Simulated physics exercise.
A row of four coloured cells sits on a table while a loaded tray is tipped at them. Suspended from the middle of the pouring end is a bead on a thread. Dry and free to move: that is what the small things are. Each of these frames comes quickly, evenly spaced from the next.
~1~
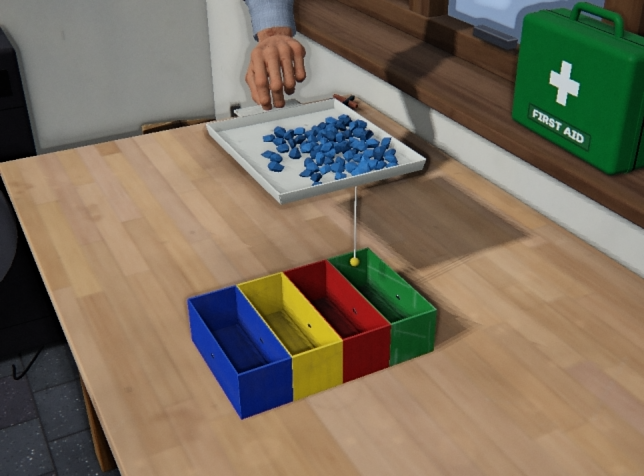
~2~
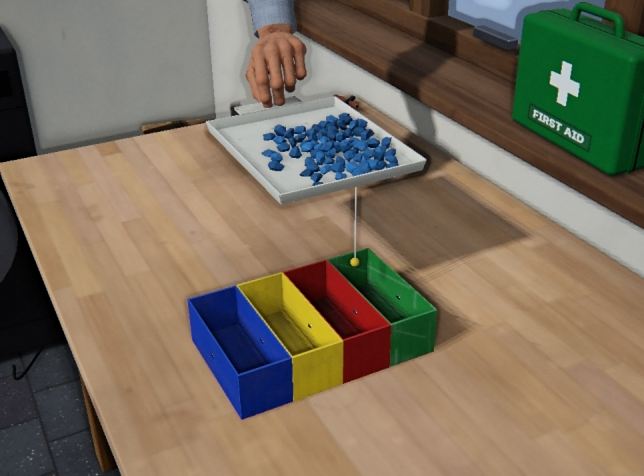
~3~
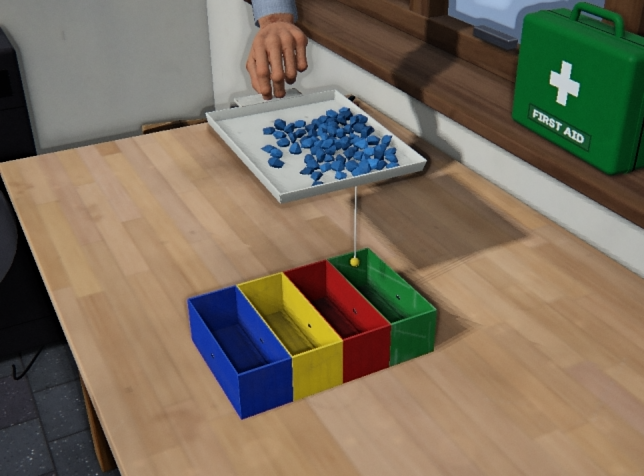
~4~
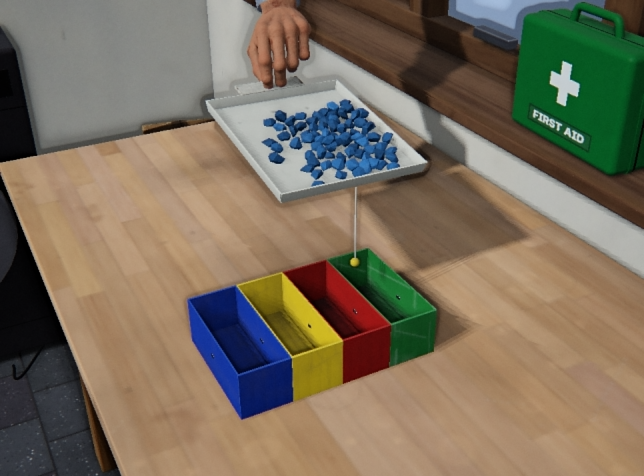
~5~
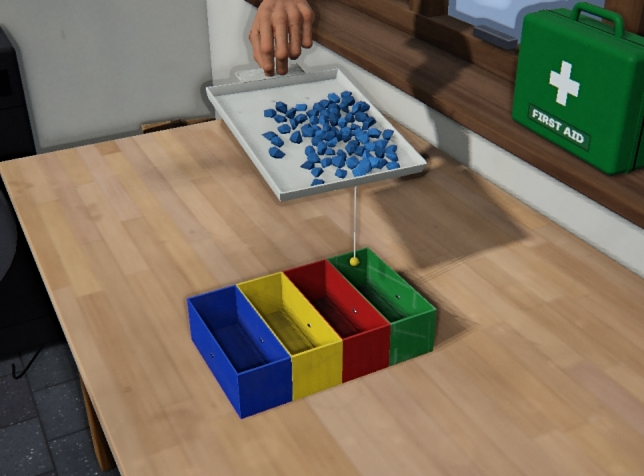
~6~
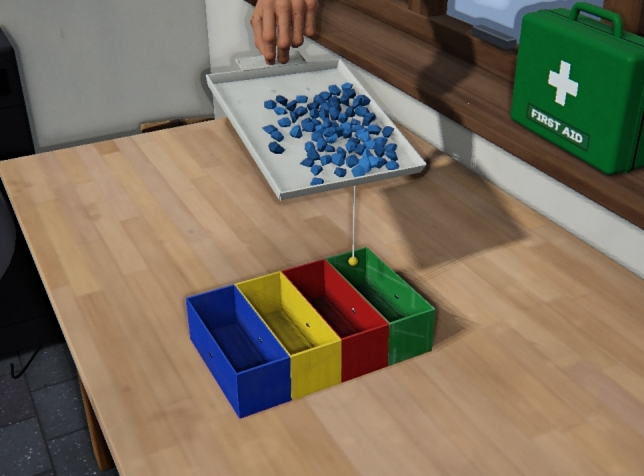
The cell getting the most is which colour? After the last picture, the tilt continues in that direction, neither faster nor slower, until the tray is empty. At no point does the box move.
It is green.
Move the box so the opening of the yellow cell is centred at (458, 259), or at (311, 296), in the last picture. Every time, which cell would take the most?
Try 1 - the cell in blue. Try 2 - that green cell.
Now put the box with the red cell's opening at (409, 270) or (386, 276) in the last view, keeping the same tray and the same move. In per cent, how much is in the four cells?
First placement near 100 percent, second near 90 percent.
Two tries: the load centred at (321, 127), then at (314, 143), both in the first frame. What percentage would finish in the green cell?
Around 30 in a hundred the first time, around 40 in a hundred the second.
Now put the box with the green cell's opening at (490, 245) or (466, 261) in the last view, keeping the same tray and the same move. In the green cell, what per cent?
First try: Roughly 0 per cent; second try: Roughly 10 per cent.
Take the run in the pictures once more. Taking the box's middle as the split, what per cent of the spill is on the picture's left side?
Estimate: About 0 per cent.
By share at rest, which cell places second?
Next after the leader comes the red cell.
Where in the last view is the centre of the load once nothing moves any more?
Centre at rest, last view: Approx. (406, 327).
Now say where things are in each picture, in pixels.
The first frame shows corners of the pouring end at (281, 193) and (423, 159), level; middle of the load at (336, 148), aquarium stones; bead on its thread at (355, 262); blue cell at (266, 384); yellow cell at (317, 366); red cell at (366, 350); green cell at (413, 334).
The second frame shows corners of the pouring end at (281, 193) and (423, 159), level; middle of the load at (336, 147).
The third frame shows corners of the pouring end at (281, 193) and (423, 160), tipped barely, lowest at the right corner; middle of the load at (336, 144).
The fourth frame shows corners of the pouring end at (282, 192) and (424, 161), tipped a little, lowest at the right corner; middle of the load at (337, 140).
The fifth frame shows corners of the pouring end at (282, 191) and (424, 162), tipped a little, lowest at the right corner; middle of the load at (337, 135).
The sixth frame shows corners of the pouring end at (282, 191) and (423, 163), tipped clearly, lowest at the right corner; middle of the load at (338, 131); blue cell at (264, 383); yellow cell at (316, 366); red cell at (365, 349); green cell at (411, 333).
Soon after the last picture, tray tipped steeply; nearly all on the tray; a stray few falling or outside the box.
A little later, tray tipped right over; about a quarter on the tray; about a quarter in the green cell; a small part in the red cell; about half falling or outside the box.
Later still, tray tipped past a quarter turn; about a third in the green cell; a small part in the red cell; about half falling or outside the box.
At rest, tray tipped past a quarter turn; about a third in the green cell; a small part in the red cell; none in the blue cell; none in the yellow cell; about half outside the box.
